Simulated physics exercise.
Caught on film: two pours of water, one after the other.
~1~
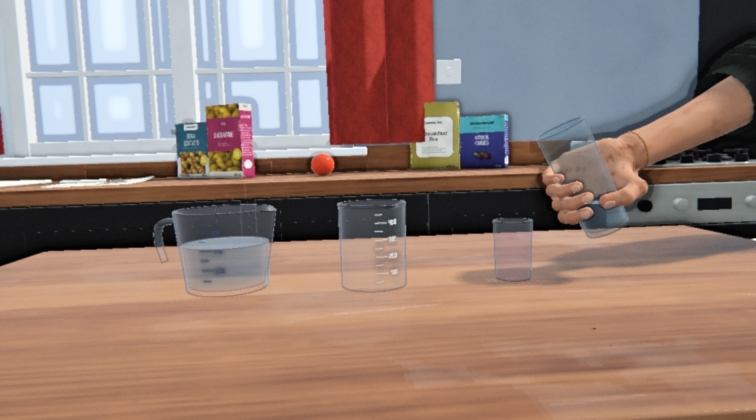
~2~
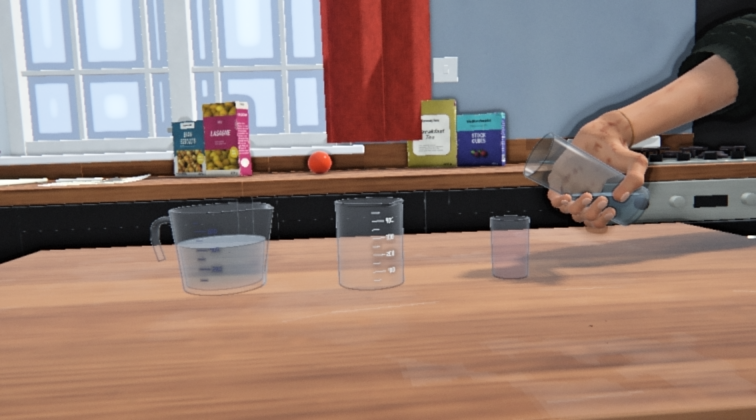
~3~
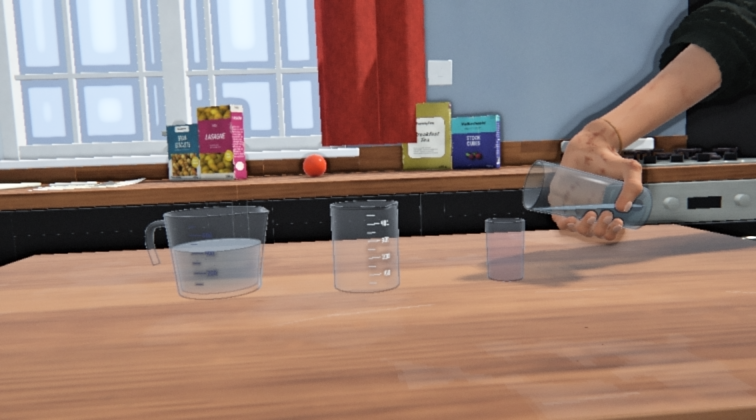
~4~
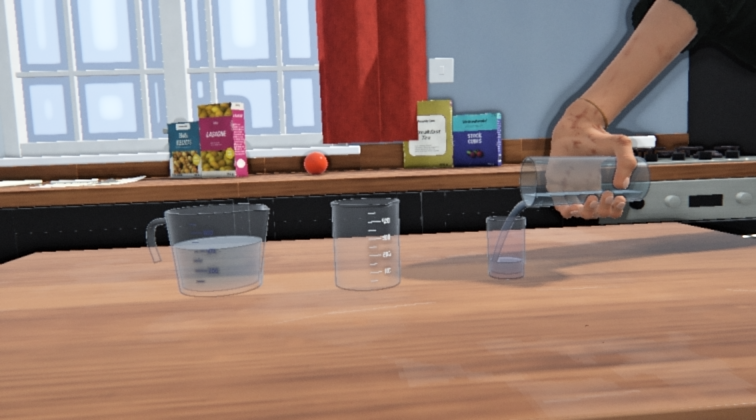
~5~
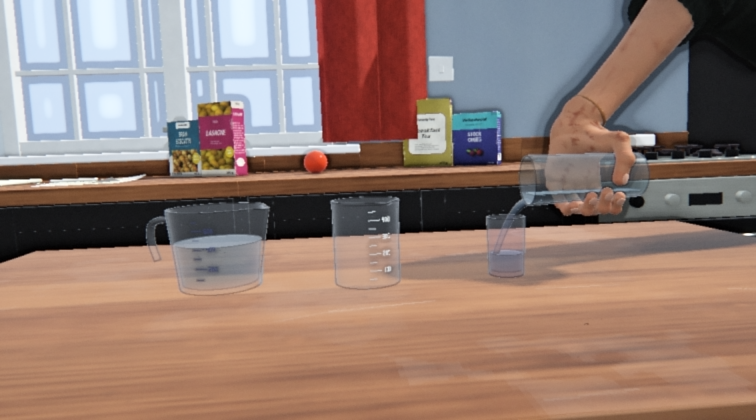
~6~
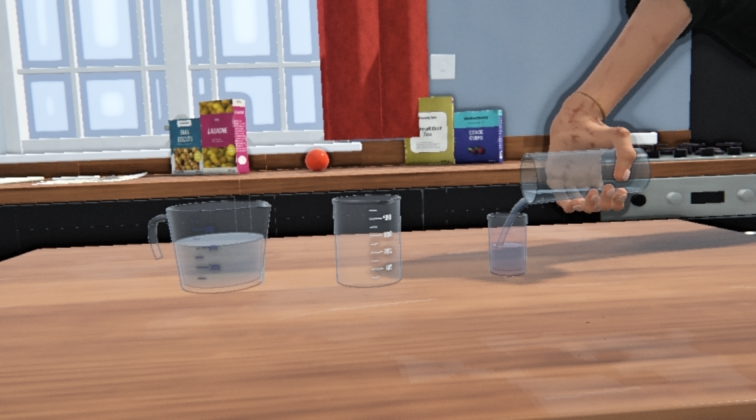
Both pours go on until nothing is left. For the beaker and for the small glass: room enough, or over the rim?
The beaker has room for it; the small glass has room for it.
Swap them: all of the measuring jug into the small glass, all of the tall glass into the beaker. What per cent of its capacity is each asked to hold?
About 420 and 10 per cent.
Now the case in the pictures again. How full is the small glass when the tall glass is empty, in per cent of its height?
Close to 70 %.
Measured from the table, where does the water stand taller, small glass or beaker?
It is the one on the left.
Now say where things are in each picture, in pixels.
The hand lifts the tall glass; tall glass (583, 177) tipped 25° with all of its load; measuring jug (226, 246) about half full; small glass (513, 247) empty; beaker (373, 242) empty, in the first frame.
The tall glass is brought over; tall glass (585, 180) tipped 60° with all of its load; small glass (510, 244) empty, in the second frame.
The tall glass is brought over; tall glass (584, 197) tipped 75° with all of its load; small glass (505, 247) empty, in the third frame.
A stream runs into the small glass; tall glass (582, 181) tipped 90° with about three quarters of its load; small glass about a quarter full, surface at (506, 260), in the fourth frame.
A stream runs into the small glass; tall glass (581, 178) tipped 90° with about half of its load; beaker (366, 240) empty, in the fifth frame.
A stream runs into the small glass; tall glass (582, 174) tipped 90° with about half of its load; measuring jug about half full, surface at (220, 239); small glass about half full, surface at (507, 245); beaker (368, 238) empty, in the sixth frame.
Soon after, the small glass is about two thirds full.
In the end, the beaker is about three quarters full; the small glass is about two thirds full.
